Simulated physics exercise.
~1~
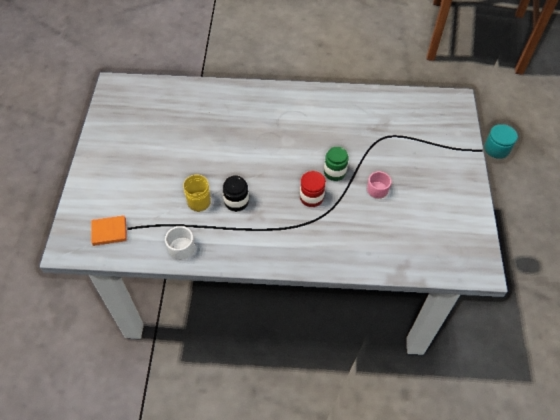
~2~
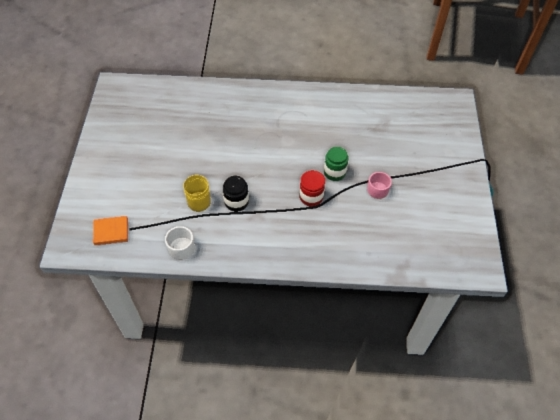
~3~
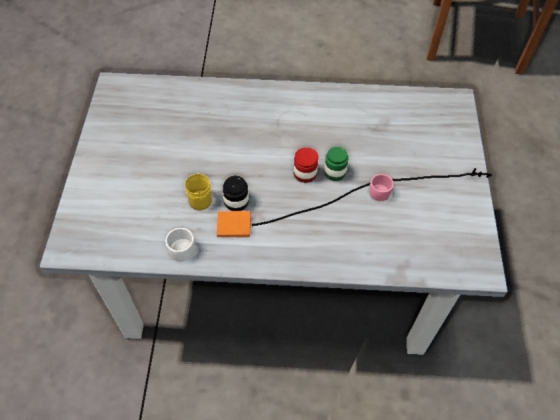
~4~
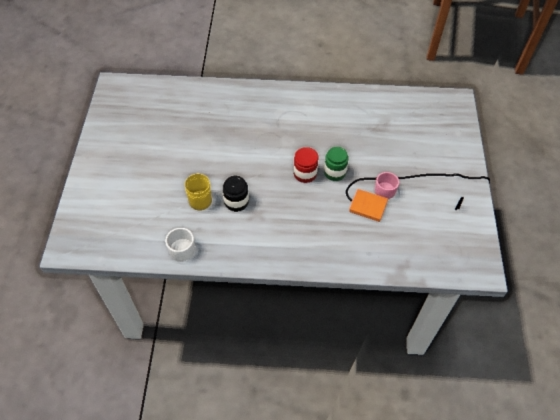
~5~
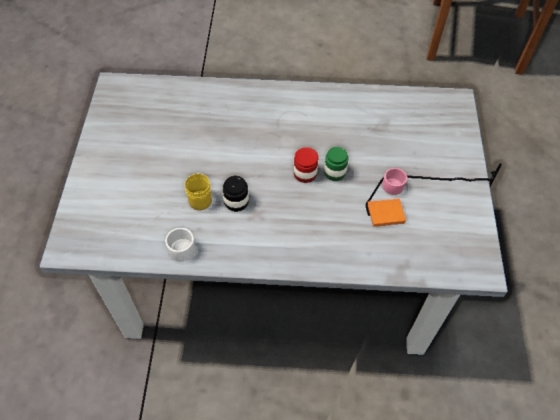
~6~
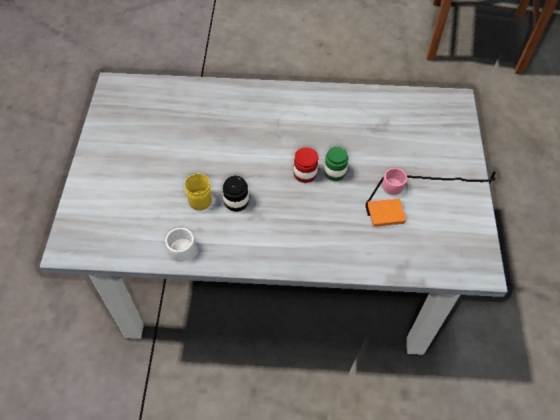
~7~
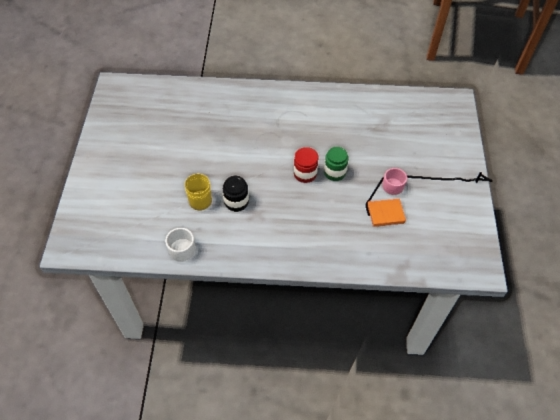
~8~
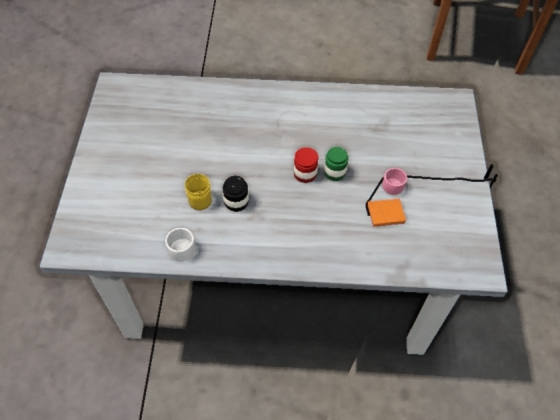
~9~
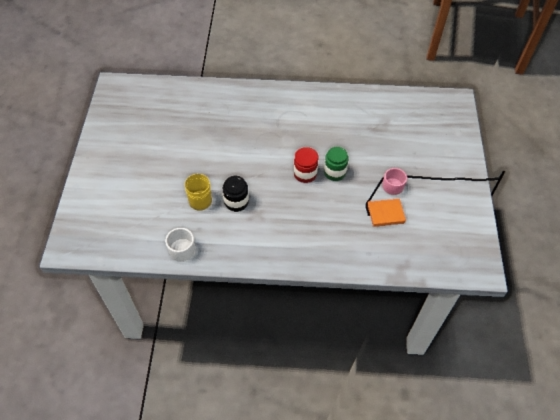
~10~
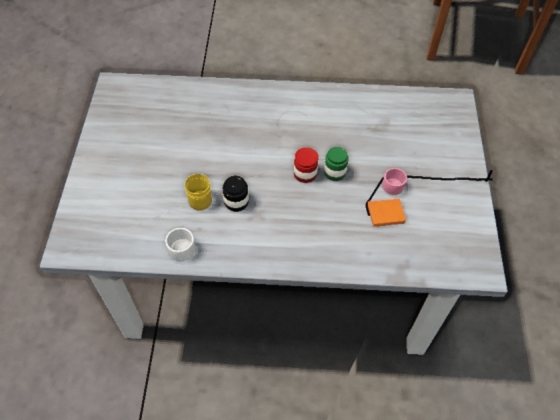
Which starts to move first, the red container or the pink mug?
The red container moves first, shifting back toward the green jar as the cable pulls tight. The pink mug only shifts afterwards, once the orange object has slid across to it.
